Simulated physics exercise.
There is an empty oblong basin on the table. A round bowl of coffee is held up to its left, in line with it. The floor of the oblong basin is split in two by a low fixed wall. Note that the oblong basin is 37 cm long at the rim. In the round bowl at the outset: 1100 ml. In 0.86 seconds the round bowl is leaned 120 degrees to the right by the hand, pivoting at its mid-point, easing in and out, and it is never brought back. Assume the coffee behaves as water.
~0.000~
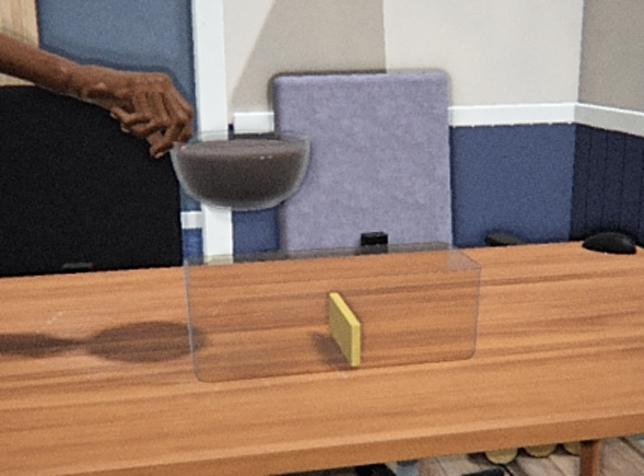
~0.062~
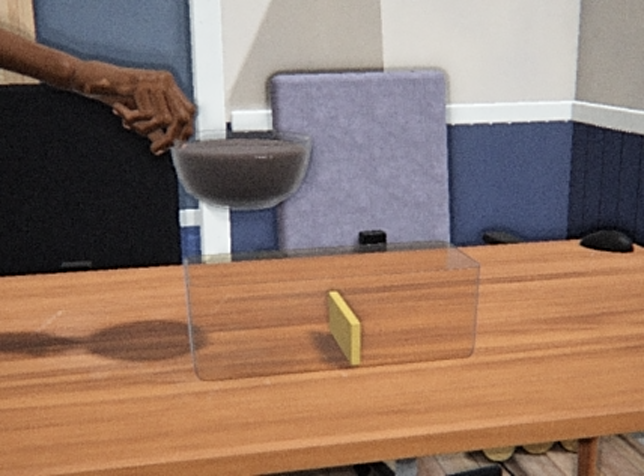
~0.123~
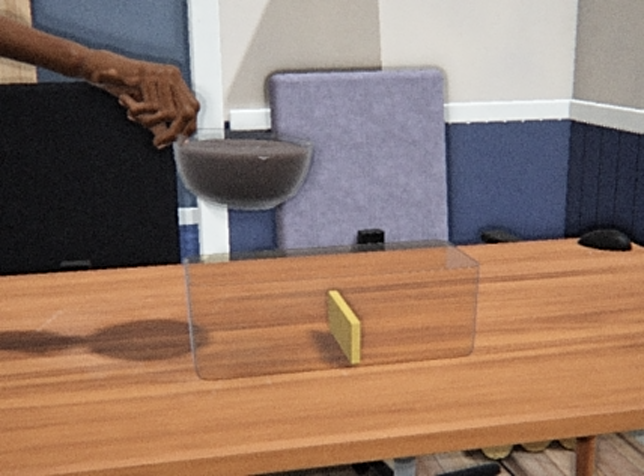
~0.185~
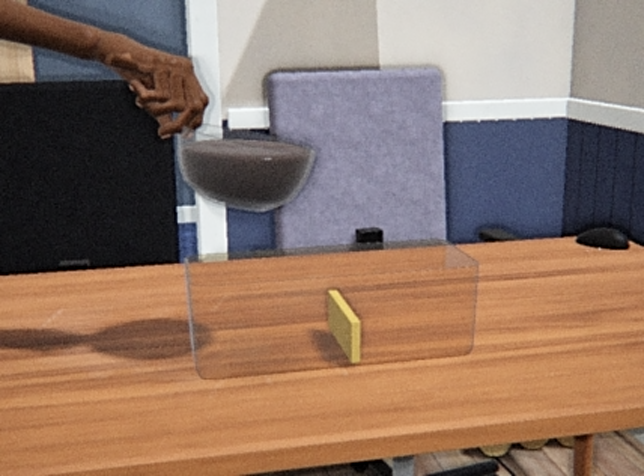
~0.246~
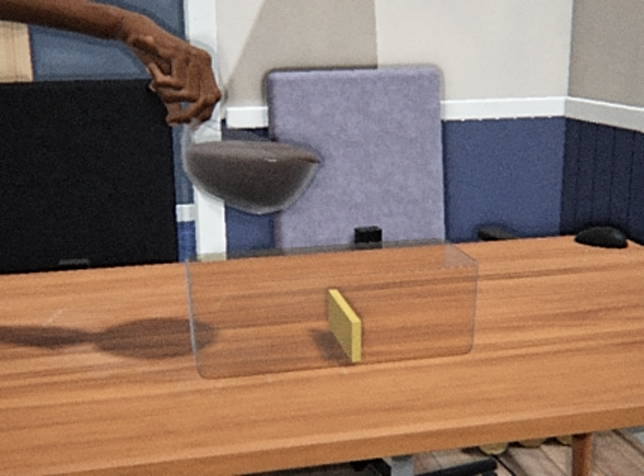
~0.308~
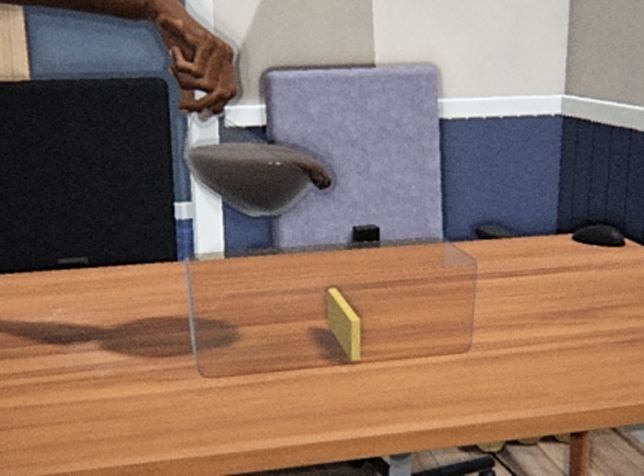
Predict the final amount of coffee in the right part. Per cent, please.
The right part ends with roughly 54 per cent.
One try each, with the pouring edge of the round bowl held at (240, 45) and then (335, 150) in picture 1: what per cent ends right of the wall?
Respectively about 10 and 70 percent.
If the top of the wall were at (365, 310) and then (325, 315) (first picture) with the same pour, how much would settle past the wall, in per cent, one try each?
Try 1: 30 %; try 2: 70 %.
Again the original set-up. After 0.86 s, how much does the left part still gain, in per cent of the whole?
That works out to roughly 1 per cent of the whole.
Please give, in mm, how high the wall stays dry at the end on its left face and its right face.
Left about 38 mm, right about 28 mm.
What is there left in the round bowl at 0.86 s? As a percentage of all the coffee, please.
I'd estimate some 0 per cent.
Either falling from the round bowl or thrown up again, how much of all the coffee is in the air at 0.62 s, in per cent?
Close to 24 in a hundred.
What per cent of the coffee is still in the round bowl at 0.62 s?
Some 12 % of it is still there.
After 0.62 s the tilt is 99° and 12 per cent is still to pour, 15 is left of the wall and 49 right of it.
After 0.86 s the tilt is 120° and 0 per cent is still to pour, 41 is left of the wall and 50 right of it.
After 1.10 s the tilt is 120° and 0 per cent is still to pour, 42 is left of the wall and 54 right of it.
After 1.36 s the tilt is 120° and 0 per cent is still to pour, 42 is left of the wall and 54 right of it.
In the end 42 per cent lies left of the wall, 54 right of it and 4 outside.
